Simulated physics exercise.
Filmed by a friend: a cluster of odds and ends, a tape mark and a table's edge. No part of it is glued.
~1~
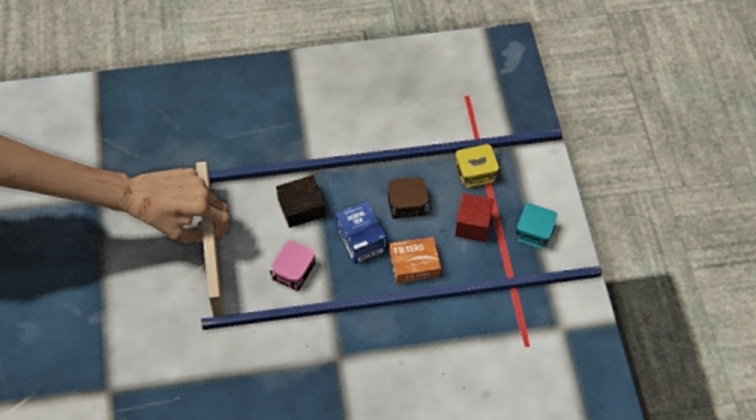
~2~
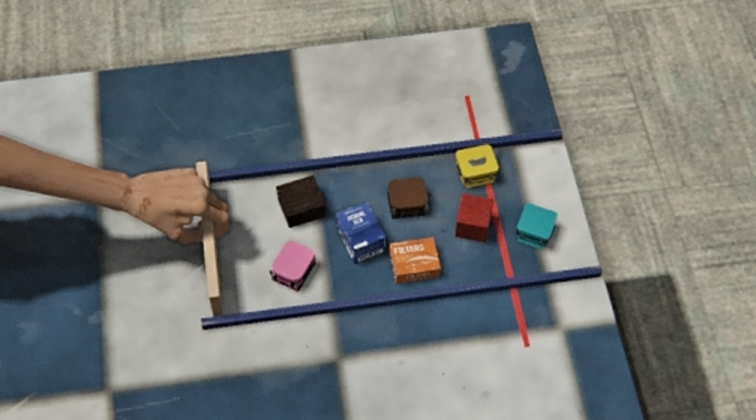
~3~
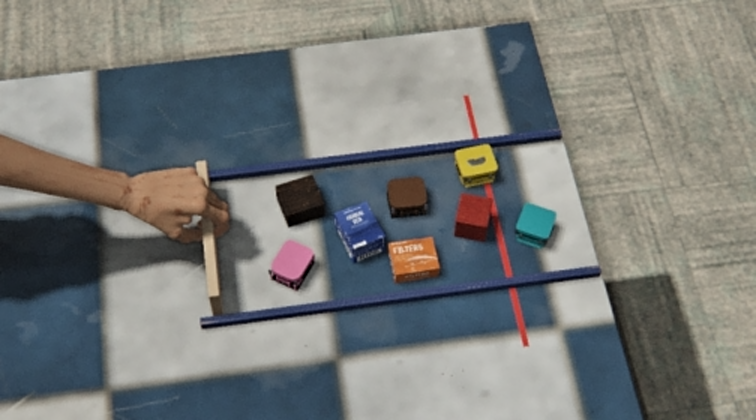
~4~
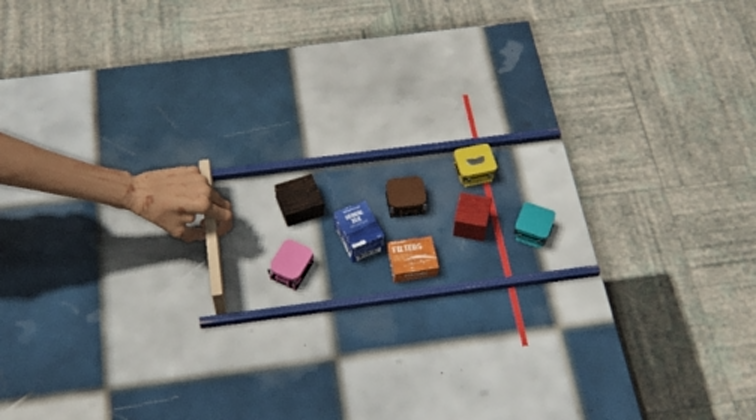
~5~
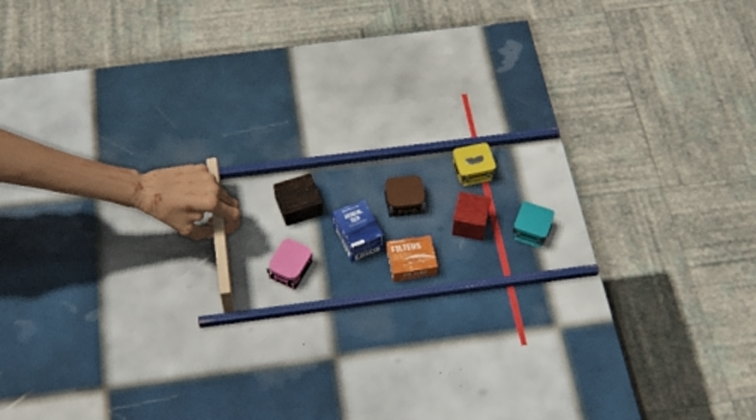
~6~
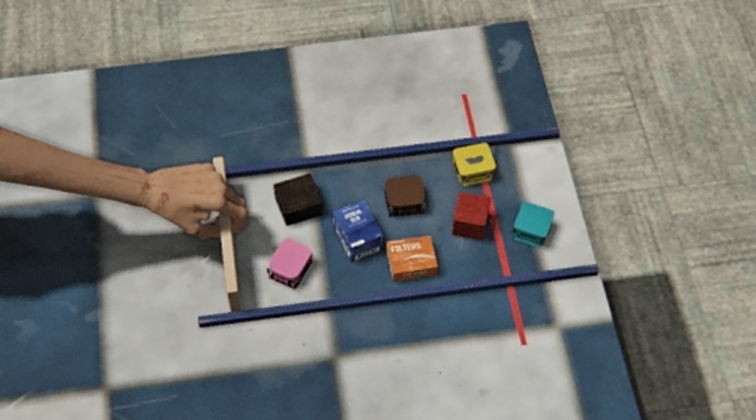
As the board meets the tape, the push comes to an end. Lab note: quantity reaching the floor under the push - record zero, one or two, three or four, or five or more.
Looks like just one, maybe two go over the edge.
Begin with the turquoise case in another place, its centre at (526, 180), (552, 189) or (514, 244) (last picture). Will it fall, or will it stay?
Taking the spots in order, it plunges, plunges, and plunges.
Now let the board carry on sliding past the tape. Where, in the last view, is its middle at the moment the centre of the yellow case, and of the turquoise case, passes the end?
The middle is at (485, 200) when it's the yellow case, and at (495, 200) when it's the turquoise case.
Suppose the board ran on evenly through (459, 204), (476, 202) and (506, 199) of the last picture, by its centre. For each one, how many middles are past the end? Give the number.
Per position: 0 / 0 / 3.
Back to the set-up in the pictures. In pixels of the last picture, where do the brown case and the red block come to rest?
First object: (546, 167); second object: (568, 186).
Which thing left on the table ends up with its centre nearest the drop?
The turquoise case is the one.
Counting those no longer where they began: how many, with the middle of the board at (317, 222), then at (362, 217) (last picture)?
The counts are 3 and 5.
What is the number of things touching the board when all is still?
Number: 2.
Early on, none off yet; turquoise case at rest near (533, 225); yellow case at rest near (473, 165); red block at rest near (471, 216).
A while later, none off yet; turquoise case moving near (541, 226); yellow case travelled about its own width near (499, 159); red block travelled about its own width near (504, 211).
Finally, the number that fall off is one or two; lost, yellow case.
